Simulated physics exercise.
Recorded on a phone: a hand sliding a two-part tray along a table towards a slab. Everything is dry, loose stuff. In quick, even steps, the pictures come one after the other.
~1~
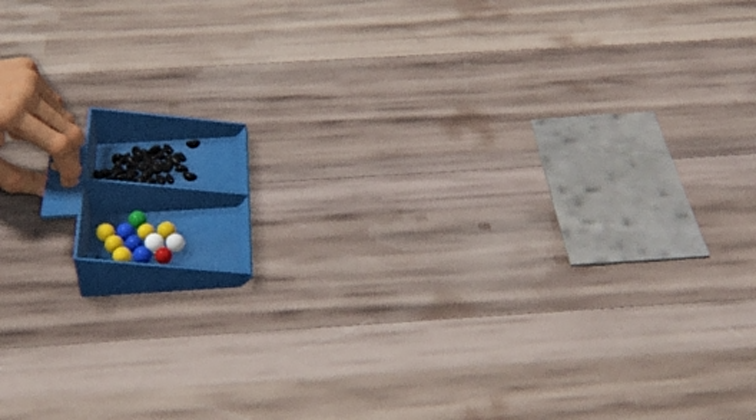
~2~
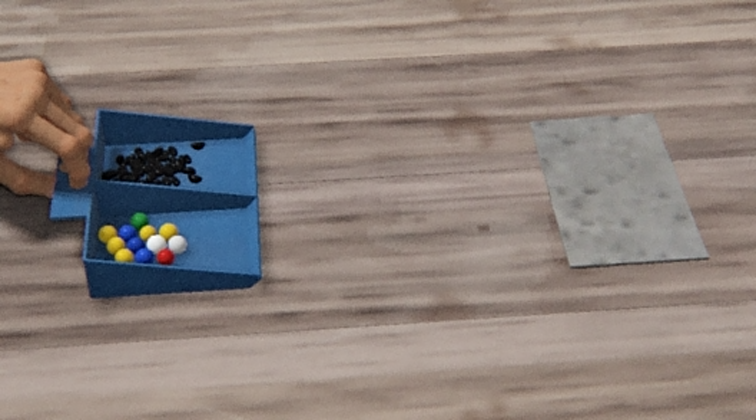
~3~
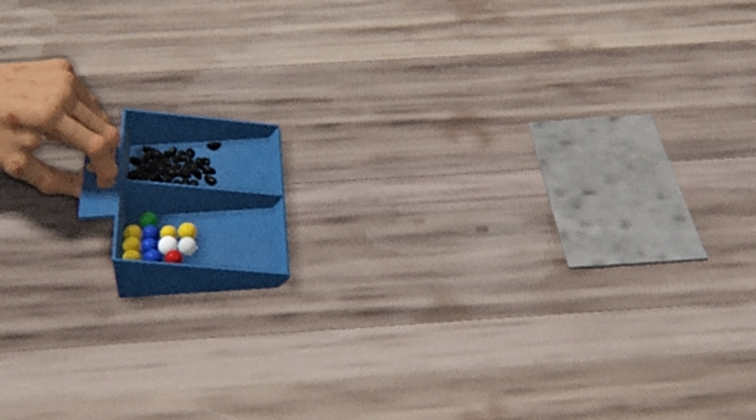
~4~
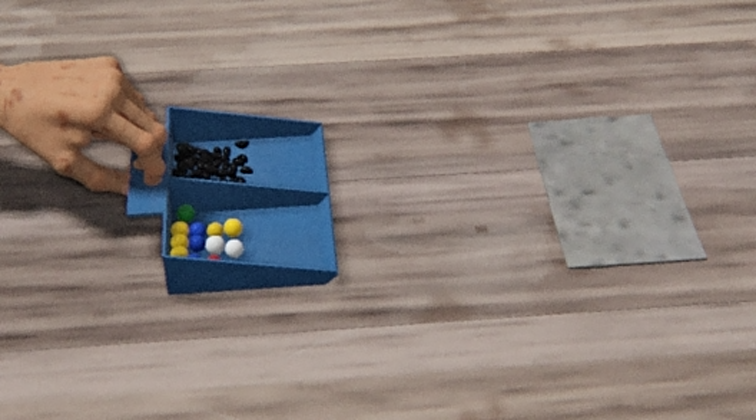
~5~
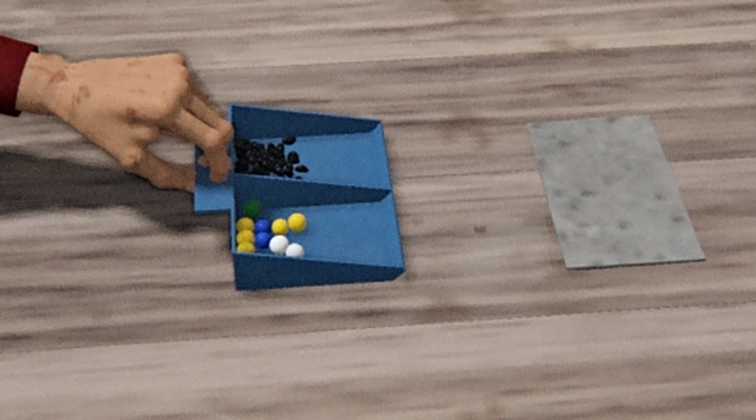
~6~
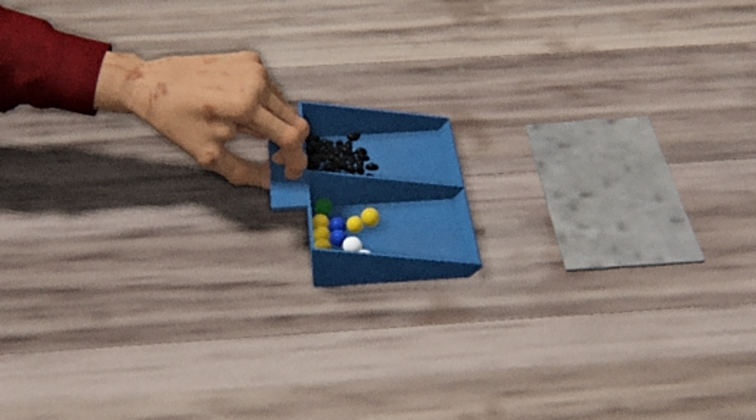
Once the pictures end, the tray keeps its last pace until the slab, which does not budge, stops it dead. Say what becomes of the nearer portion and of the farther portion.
Result: Nearer portion partly tumbles out, farther portion partly tumbles out.
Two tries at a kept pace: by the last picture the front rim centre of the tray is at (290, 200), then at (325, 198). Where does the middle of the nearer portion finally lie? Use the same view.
The middle stops roughly at (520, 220) the first time and at (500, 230) the second time.
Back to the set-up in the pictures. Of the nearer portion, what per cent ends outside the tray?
Some 70 per cent.
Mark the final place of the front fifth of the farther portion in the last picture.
That would be close to (603, 160), more or less.
Then, 0.04 s on from there, tray still sliding, front rim near (511, 187); nearer portion all inside; farther portion all inside.
Then, 0.18 s on from there, tray stopped at the slab; nearer portion near a quarter out of the tray; farther portion near a quarter out of the tray.
Then, 0.39 s on from there, tray stopped at the slab; nearer portion near two thirds out of the tray; farther portion near a quarter out of the tray.
In the end, tray stopped at the slab; nearer portion near two thirds out of the tray; farther portion near a quarter out of the tray.
